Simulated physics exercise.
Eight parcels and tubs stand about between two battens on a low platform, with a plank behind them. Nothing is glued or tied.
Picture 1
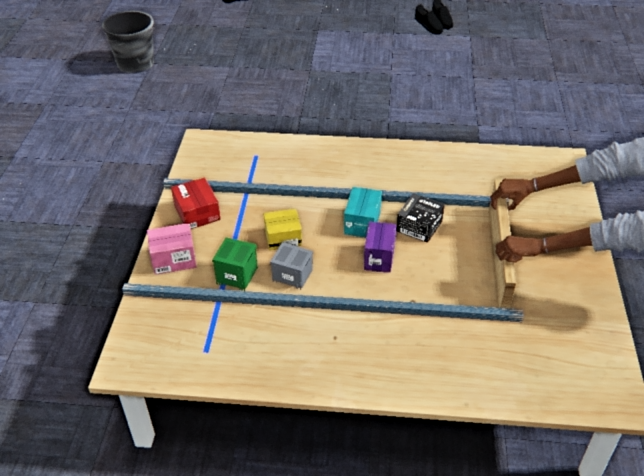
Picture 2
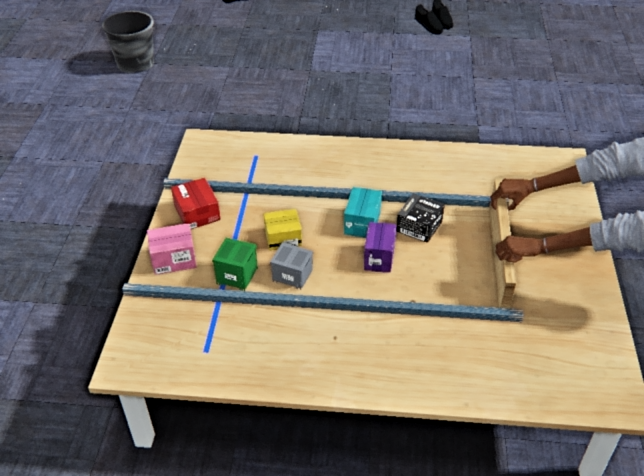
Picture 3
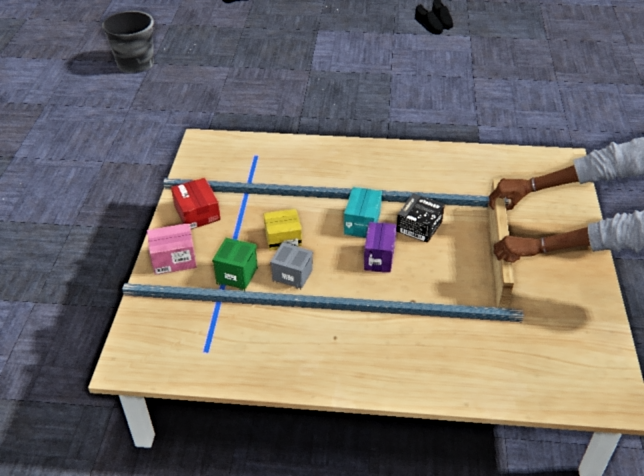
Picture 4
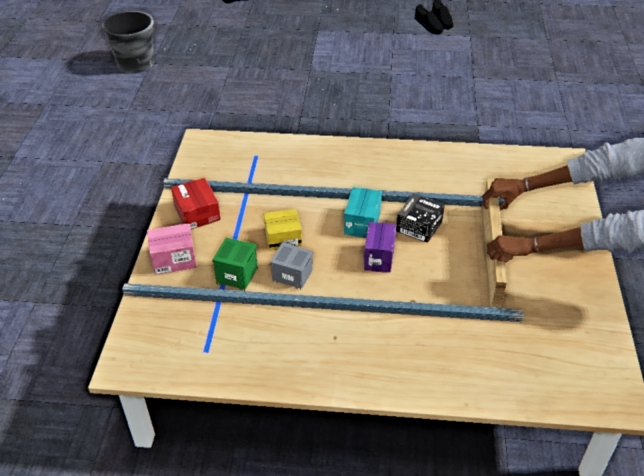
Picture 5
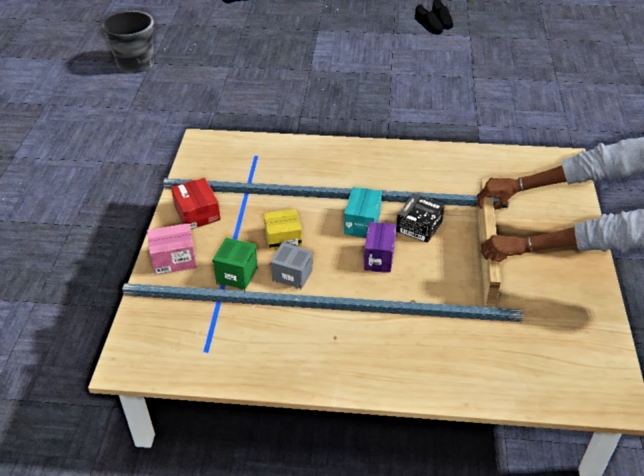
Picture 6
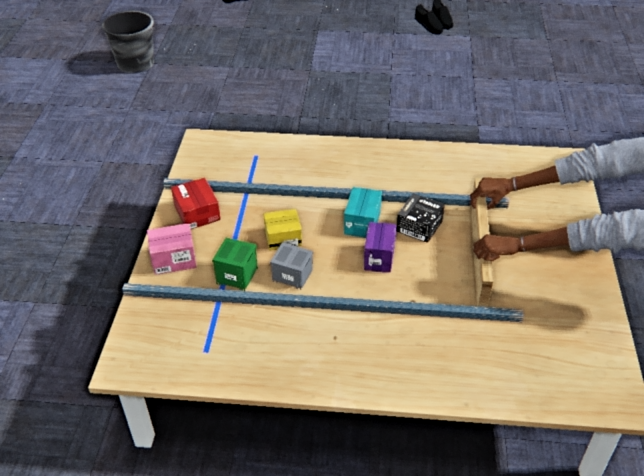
On a wooden table, two hands slide a plank slightly left toward eight still boxes.
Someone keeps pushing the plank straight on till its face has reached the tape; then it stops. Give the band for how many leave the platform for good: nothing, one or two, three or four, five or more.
Band: Nothing.
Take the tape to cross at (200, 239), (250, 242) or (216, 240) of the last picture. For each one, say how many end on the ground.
Respectively 2, 0 and 2.
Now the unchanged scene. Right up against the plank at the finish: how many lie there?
That would be 3 of them.
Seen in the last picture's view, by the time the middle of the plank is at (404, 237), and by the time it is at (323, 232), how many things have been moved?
It comes to 2 for the first spot, 4 for the other.
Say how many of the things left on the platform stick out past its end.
It totals 2.
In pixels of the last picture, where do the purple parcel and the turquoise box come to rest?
Final spots - purple parcel (219, 235), turquoise box (193, 197).
Soon after, none off yet; pink parcel at rest near (172, 249); red parcel at rest near (196, 204); green tote at rest near (236, 264).
At rest, the number that fall off is zero.
